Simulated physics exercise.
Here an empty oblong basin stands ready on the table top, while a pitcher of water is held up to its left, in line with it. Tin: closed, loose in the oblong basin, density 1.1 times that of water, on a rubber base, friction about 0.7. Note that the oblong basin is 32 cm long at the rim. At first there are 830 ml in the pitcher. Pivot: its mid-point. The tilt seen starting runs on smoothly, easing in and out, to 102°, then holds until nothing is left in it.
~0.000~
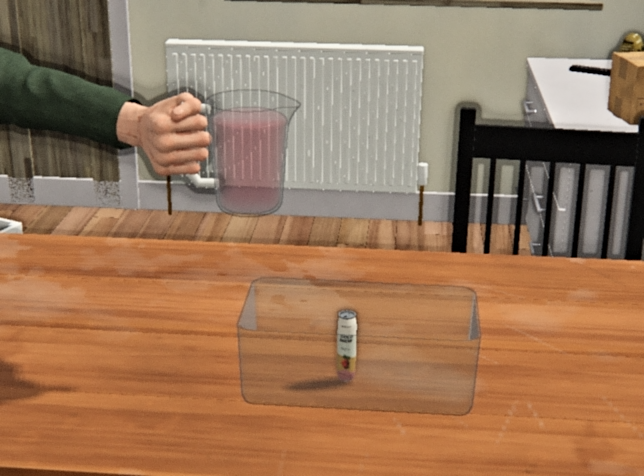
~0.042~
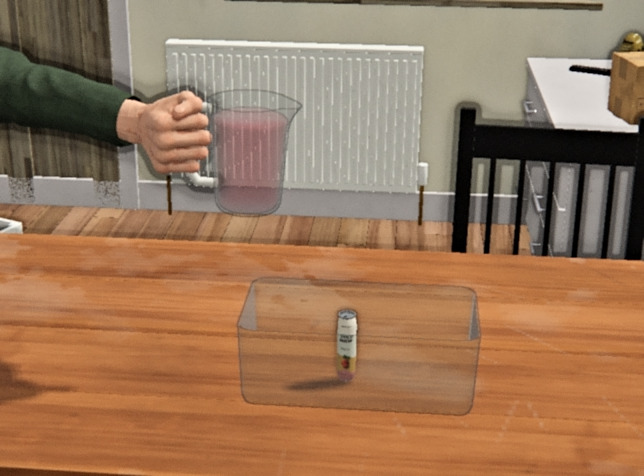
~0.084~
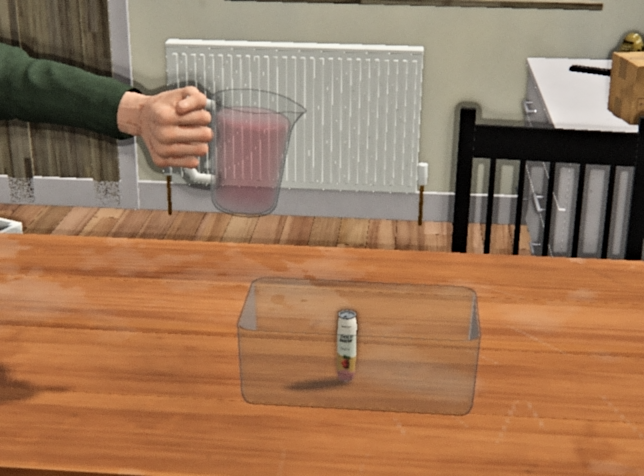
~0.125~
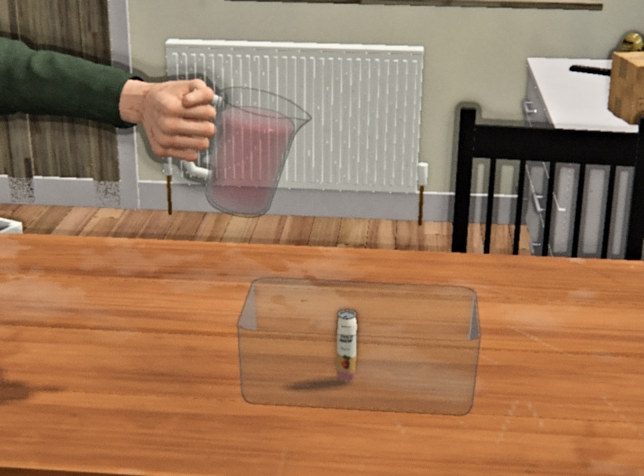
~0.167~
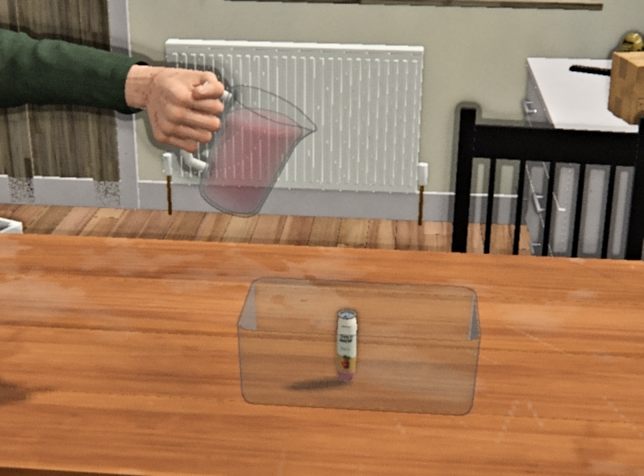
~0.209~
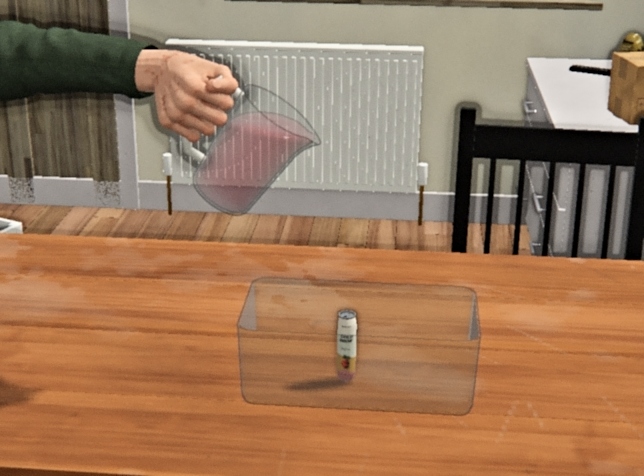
A hand in a green sleeve tilting a clear pitcher of pink liquid rightward above a table holding a clear basin with a small tin inside.
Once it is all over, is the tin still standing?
Yes, it does not capsize.
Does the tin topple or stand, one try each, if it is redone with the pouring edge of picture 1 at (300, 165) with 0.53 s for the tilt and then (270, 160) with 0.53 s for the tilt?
Run one: It tumbles. Run two: It tumbles.
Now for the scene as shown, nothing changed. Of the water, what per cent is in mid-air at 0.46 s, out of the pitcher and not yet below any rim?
Close to 36 per cent, I'd say.
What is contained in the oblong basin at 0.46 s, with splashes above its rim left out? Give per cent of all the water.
Near 4 in a hundred.
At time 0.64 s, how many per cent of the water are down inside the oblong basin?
About 50 %.
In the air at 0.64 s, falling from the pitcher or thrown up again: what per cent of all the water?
Some 28 % is up in the air.
After 0.46 s the tilt is 97° and 60 per cent is still to pour; the tin stands where it began.
After 0.64 s the tilt is 102° and 22 per cent is still to pour; the tin stands where it began.
After 0.82 s the tilt is 102° and 5 per cent is still to pour; the tin stands where it began.
After 1.03 s the tilt is 102° and 1 per cent is still to pour; the tin stands where it began.
In the end the tin stands where it began.
